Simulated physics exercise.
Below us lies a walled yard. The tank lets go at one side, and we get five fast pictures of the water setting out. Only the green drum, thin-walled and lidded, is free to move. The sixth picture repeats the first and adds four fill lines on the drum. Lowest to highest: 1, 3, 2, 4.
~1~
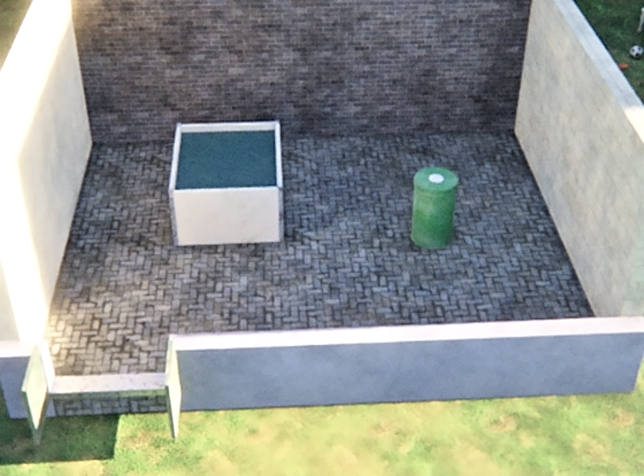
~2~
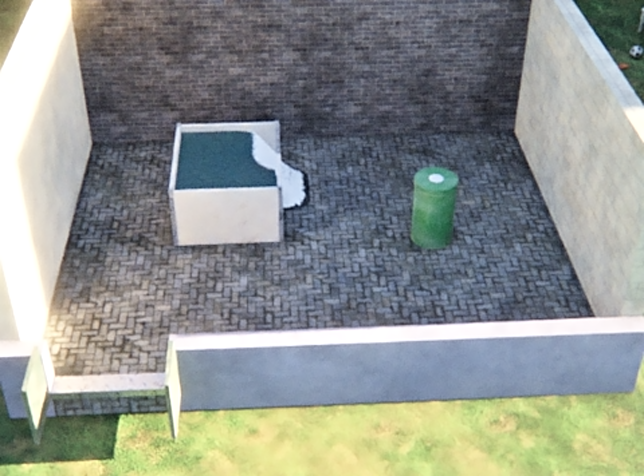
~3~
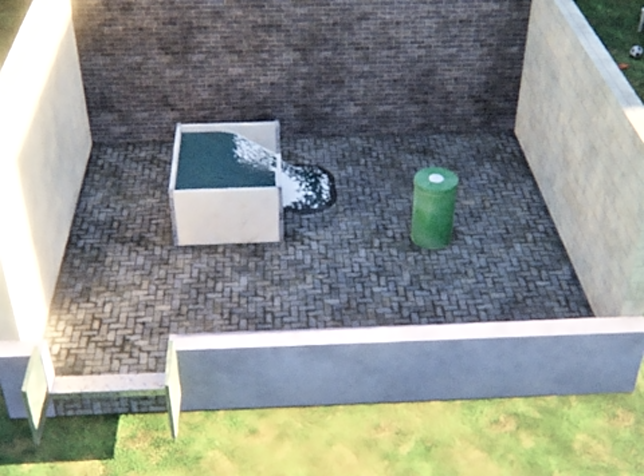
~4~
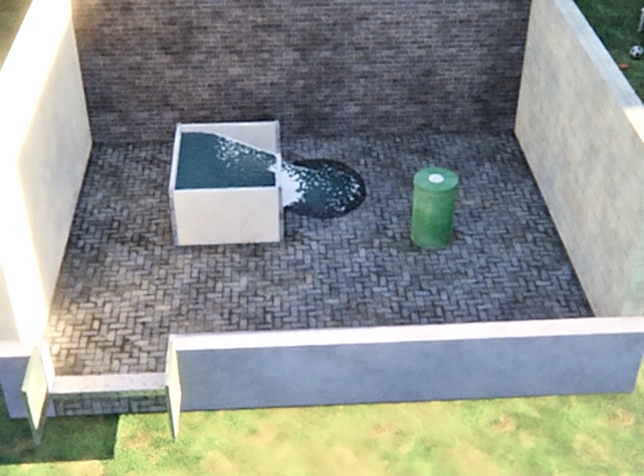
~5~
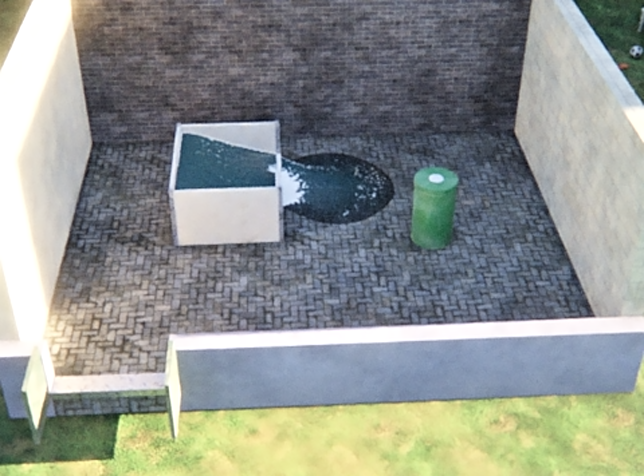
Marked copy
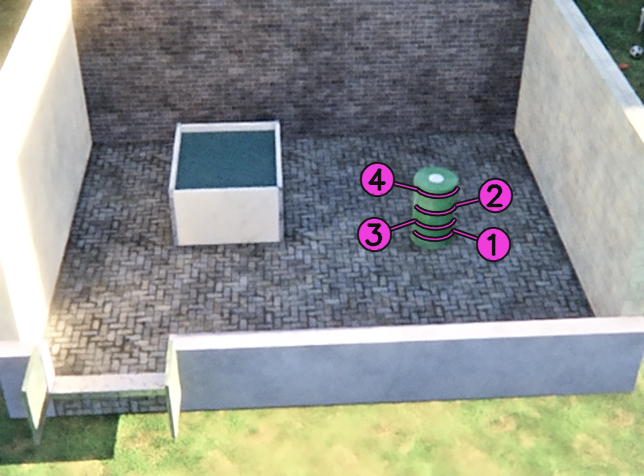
Dark water pours through the right side of a square, white-walled tank in a walled, brick-paved yard, seen from a fixed viewpoint high above. The tank stands left of centre and a green lidded drum stands still to the right, with an open gate at lower left and grass in front. White froth bursts out first, then a dark, rounded puddle widens rightward across the paving towards the drum as the tank's level lowers.
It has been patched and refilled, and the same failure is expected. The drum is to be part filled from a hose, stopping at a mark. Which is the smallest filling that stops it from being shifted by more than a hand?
The limit is 1.
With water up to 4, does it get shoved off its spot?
No, that is safe.
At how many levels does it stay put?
All of the four.
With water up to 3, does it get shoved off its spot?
No, not at all.
On the marked copy, 1 at (436, 239); 2 at (438, 213); 3 at (436, 228); 4 at (439, 196); from the bottom up 1, 3, 2, 4.
If 1 is chosen, it does not move.
If 2 is chosen, it does not move.
If 3 is chosen, it does not move.
If 4 is chosen, it does not move.
